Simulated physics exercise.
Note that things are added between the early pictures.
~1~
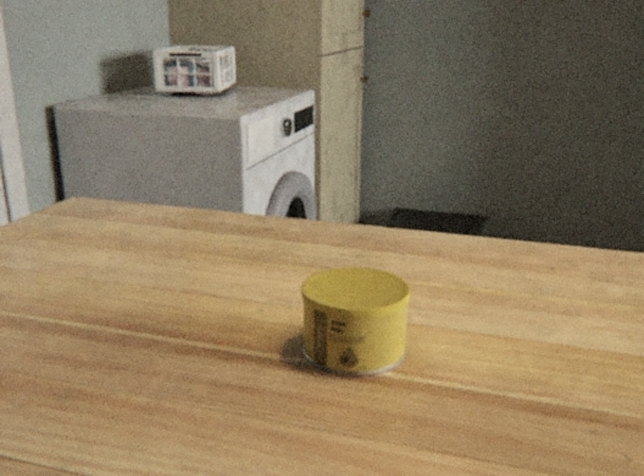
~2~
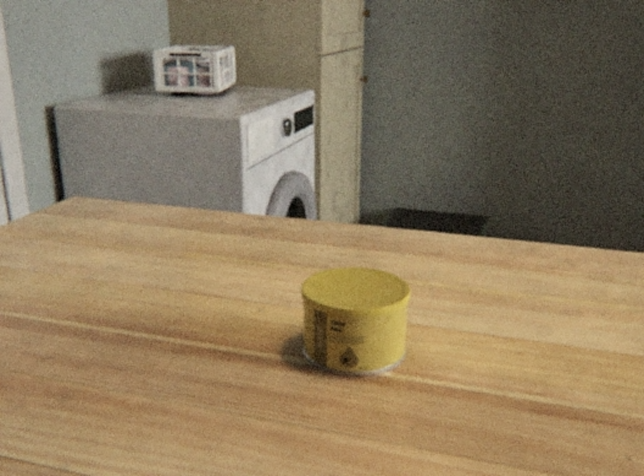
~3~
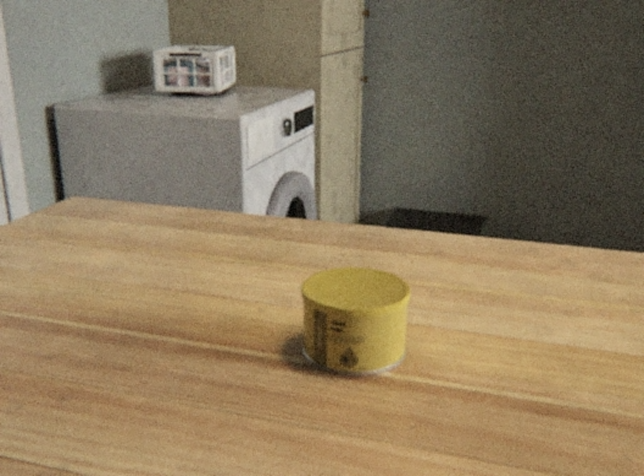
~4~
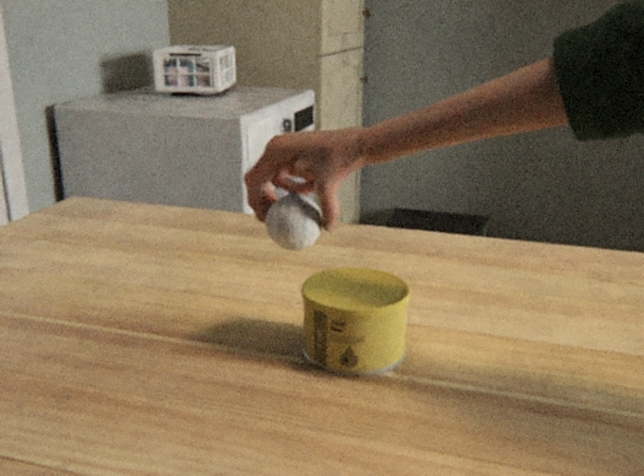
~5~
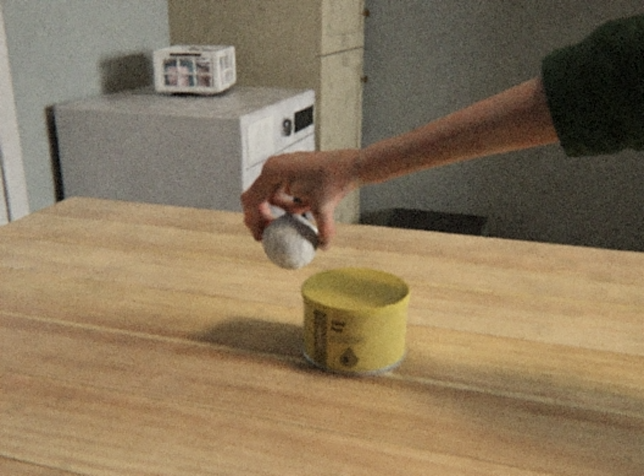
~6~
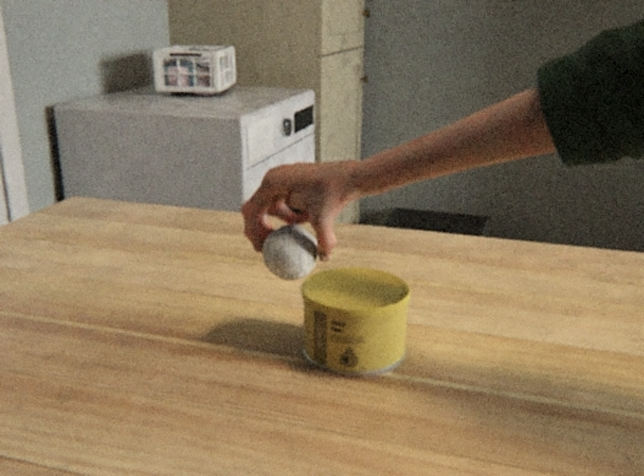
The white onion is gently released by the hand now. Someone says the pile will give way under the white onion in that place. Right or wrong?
Right, it gives way.
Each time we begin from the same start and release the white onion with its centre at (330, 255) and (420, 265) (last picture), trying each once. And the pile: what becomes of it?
So the first time it does not fall and the second time it goes over.
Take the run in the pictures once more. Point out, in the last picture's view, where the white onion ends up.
Look around (257, 311) in the final frame.
Then, 0.20 s after the last picture, white onion rolled a little near (282, 263).
Then, 0.30 s after the last picture, white onion now fallen.
Then, 0.40 s after the last picture, nothing new.
At rest, fallen, white onion; yellow tub in place. Seen from the same camera at the end, white onion near (257, 311). The pile gives way.
